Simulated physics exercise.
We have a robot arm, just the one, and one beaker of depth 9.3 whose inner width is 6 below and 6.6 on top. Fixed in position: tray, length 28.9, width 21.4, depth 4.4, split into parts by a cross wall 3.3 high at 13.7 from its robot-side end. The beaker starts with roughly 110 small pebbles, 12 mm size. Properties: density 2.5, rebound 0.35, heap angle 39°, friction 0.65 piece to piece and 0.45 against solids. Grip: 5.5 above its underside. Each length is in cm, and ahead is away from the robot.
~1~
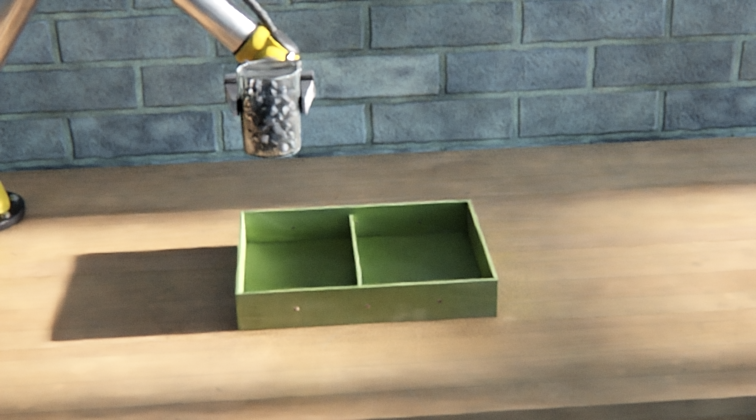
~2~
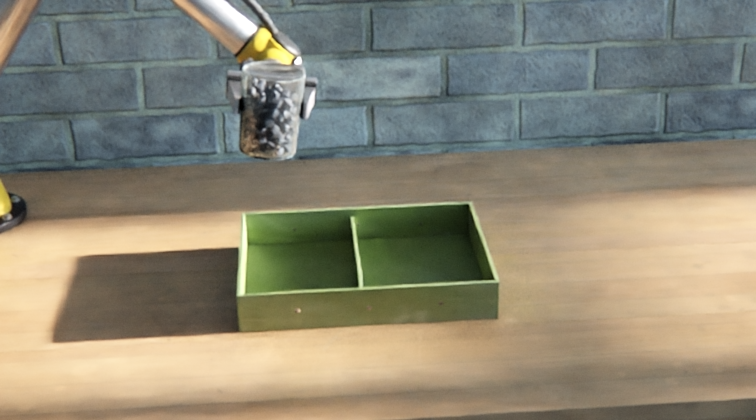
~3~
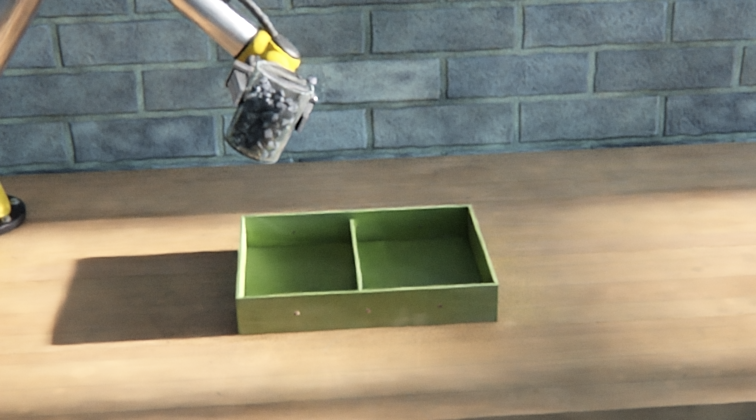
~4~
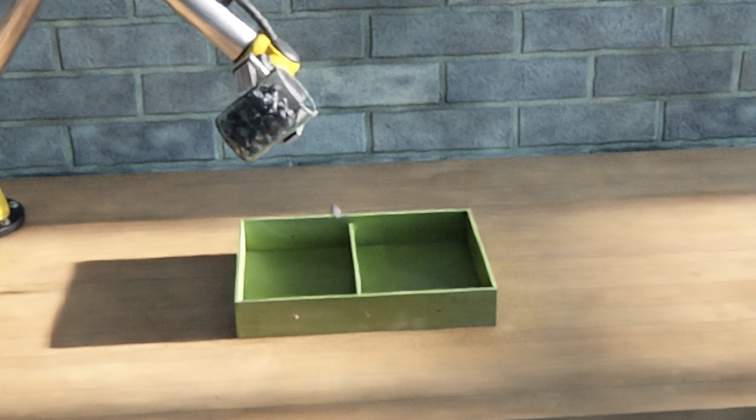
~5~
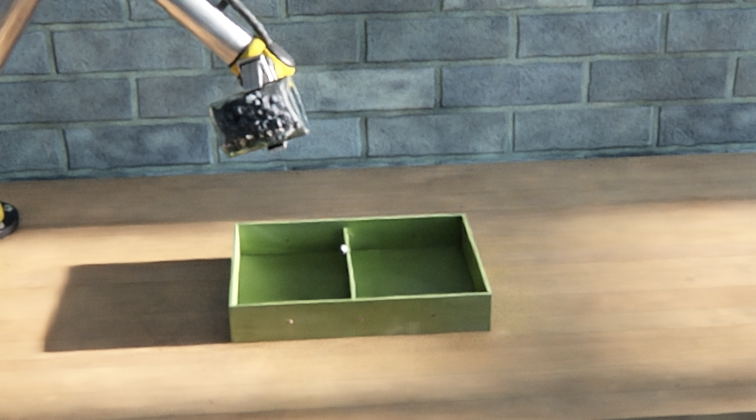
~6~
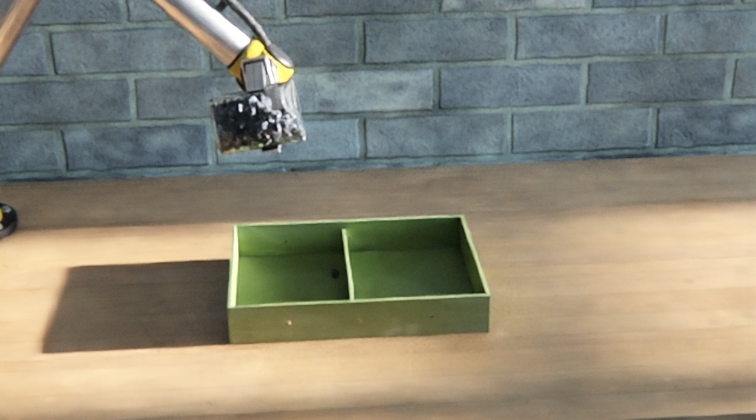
Above a green divided tray, a robot arm gradually tilts a clear beaker of dark pebbles.
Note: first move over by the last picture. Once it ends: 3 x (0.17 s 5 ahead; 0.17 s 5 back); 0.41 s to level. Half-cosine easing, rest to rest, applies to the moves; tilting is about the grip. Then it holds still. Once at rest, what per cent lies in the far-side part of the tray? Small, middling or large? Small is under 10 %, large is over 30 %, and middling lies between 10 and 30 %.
Middling, between 10 and 30 %.
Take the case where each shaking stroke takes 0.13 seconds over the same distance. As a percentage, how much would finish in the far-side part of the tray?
In that case it would be near 35 percent.
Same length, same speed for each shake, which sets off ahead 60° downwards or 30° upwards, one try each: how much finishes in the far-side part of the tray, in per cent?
Near 0 and 30 percent respectively.
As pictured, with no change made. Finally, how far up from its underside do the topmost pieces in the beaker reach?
Height at rest: About 7.5 centimetres.
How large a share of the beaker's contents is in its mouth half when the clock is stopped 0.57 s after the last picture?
My estimate is near 55 per cent.
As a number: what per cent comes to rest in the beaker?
Near 65 in a hundred.
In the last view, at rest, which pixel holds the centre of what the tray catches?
Around pixel (342, 286).
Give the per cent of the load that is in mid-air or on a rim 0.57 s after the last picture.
Logged share: Close to 2 per cent.
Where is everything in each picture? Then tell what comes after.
The first frame shows beaker middle at (270, 110), level; upper third of the load around (271, 101), from x 245 to 295, top at y 55; 111 in the beaker.
The second frame shows beaker middle at (270, 112), tilted 8° forward; upper third of the load around (268, 102), from x 250 to 295, top at y 60.
The third frame shows beaker middle at (267, 114), tilted 28° forward; upper third of the load around (267, 104), from x 240 to 310, top at y 80; 110 in the beaker, 1 in flight or on a rim.
The fourth frame shows beaker middle at (264, 116), tilted 52° forward; upper third of the load around (263, 106), from x 230 to 335, top at y 90; 110 in the beaker, 1 in the robot-side part.
The fifth frame shows beaker middle at (258, 118), tilted 72° forward; upper third of the load around (253, 108), from x 220 to 345, top at y 95; 110 in the beaker, 1 in the robot-side part.
The sixth frame shows beaker middle at (256, 119), tilted 80° forward; upper third of the load around (246, 110), from x 220 to 335, top at y 100; 110 in the beaker, 1 in the robot-side part.
Then, 0.57 s later, tilted 80° forward, highest piece 24 above the table; 90 in the beaker, 11 in the robot-side part, 8 in the far-side part, 2 in flight or on a rim.
Then, 1.14 s later, tilted 63° forward, highest piece 23 above the table; 72 in the beaker, 22 in the robot-side part, 17 in the far-side part.
Then, 1.63 s later, level, highest piece 25 above the table; 72 in the beaker, 22 in the robot-side part, 17 in the far-side part.
Then, 2.68 s later, level, highest piece 25 above the table; 72 in the beaker, 22 in the robot-side part, 17 in the far-side part.
At rest, 72 in the beaker, 22 in the robot-side part, 17 in the far-side part. That is 15 % in the far-side part of the tray.
